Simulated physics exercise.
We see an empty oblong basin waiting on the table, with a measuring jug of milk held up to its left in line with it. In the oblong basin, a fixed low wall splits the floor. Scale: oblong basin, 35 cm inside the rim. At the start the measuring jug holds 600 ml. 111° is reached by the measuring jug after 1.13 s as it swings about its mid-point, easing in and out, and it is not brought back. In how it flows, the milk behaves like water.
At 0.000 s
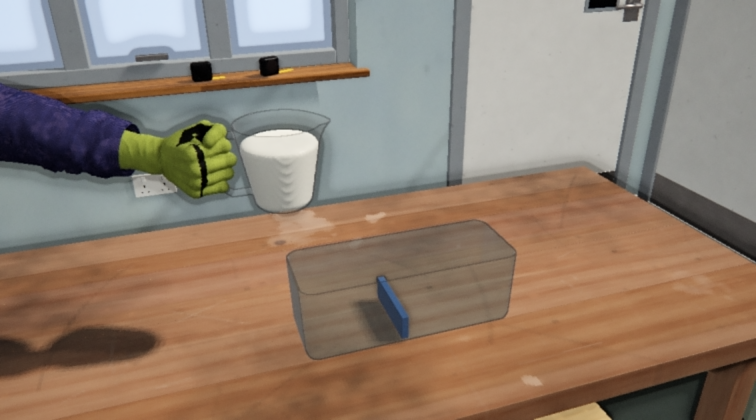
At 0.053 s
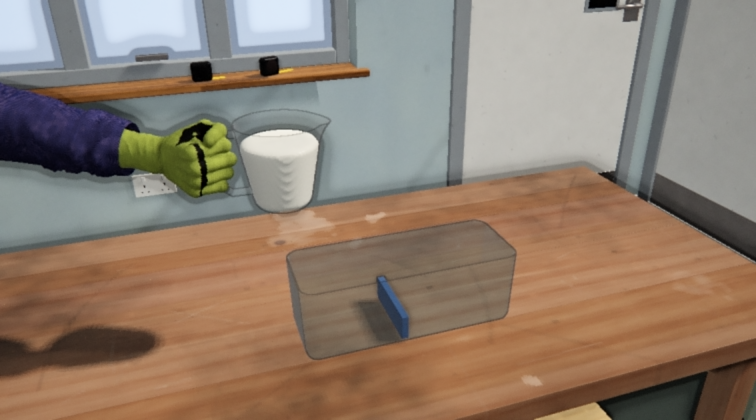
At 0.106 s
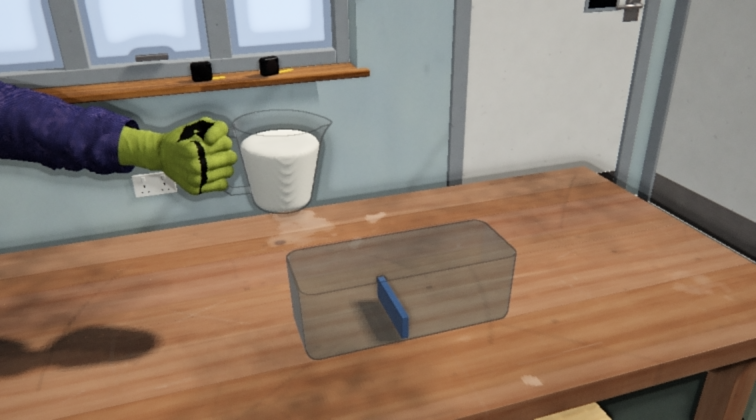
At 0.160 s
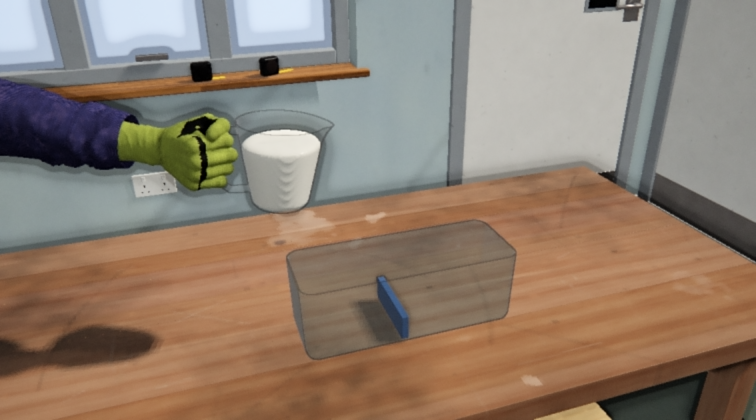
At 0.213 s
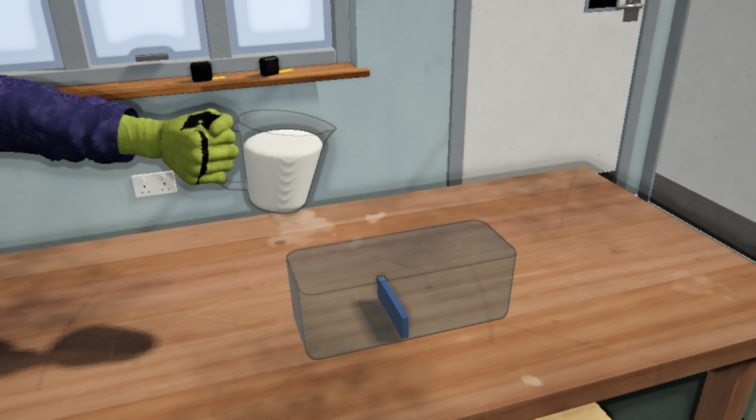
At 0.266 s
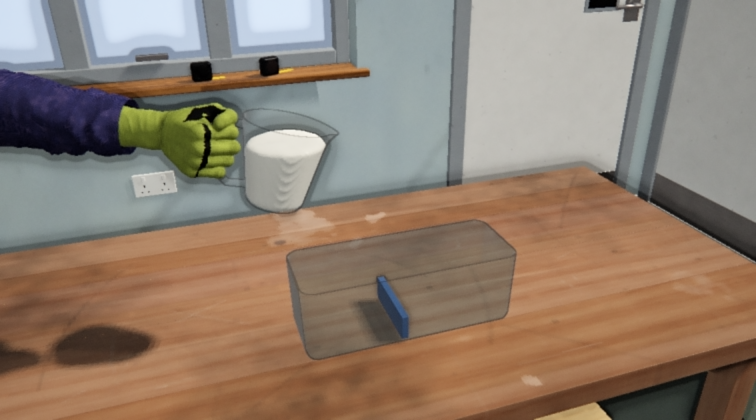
At the start, a green-gloved hand holds a clear measuring jug of milk upright above a wooden table, to the left of an empty oblong basin with a blue wall inside. The hand then slowly tilts the jug slightly to the right, and the milk shifts inside it while the basin stays empty.
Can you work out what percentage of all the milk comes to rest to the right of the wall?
I would put it at 26 per cent.
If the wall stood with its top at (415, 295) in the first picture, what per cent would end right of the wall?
Then it comes to around 10 per cent.
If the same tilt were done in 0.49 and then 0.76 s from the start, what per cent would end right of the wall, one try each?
About 10 %, then about 15 %.
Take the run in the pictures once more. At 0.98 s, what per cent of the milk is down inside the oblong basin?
Near 68 in a hundred.
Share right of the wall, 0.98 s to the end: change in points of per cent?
It climbs by roughly 3 per cent.
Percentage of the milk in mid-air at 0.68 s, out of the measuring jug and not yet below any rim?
It comes to about 22 percent.
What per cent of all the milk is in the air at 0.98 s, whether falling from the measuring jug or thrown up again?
Near 20 percent.
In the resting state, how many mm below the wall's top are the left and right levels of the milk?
Left about 18 mm, while the right is about 34 mm.
Then, 0.68 s in, the tilt is 72° and 73 per cent is still to pour, 4 is left of the wall and 0 right of it.
Then, 0.98 s in, the tilt is 106° and 11 per cent is still to pour, 46 is left of the wall and 23 right of it.
Then, 1.29 s in, the tilt is 111° and 0 per cent is still to pour, 72 is left of the wall and 25 right of it.
Then, 1.63 s in, the tilt is 111° and 0 per cent is still to pour, 71 is left of the wall and 26 right of it.
Finally, 71 per cent lies left of the wall, 26 right of it and 3 outside.
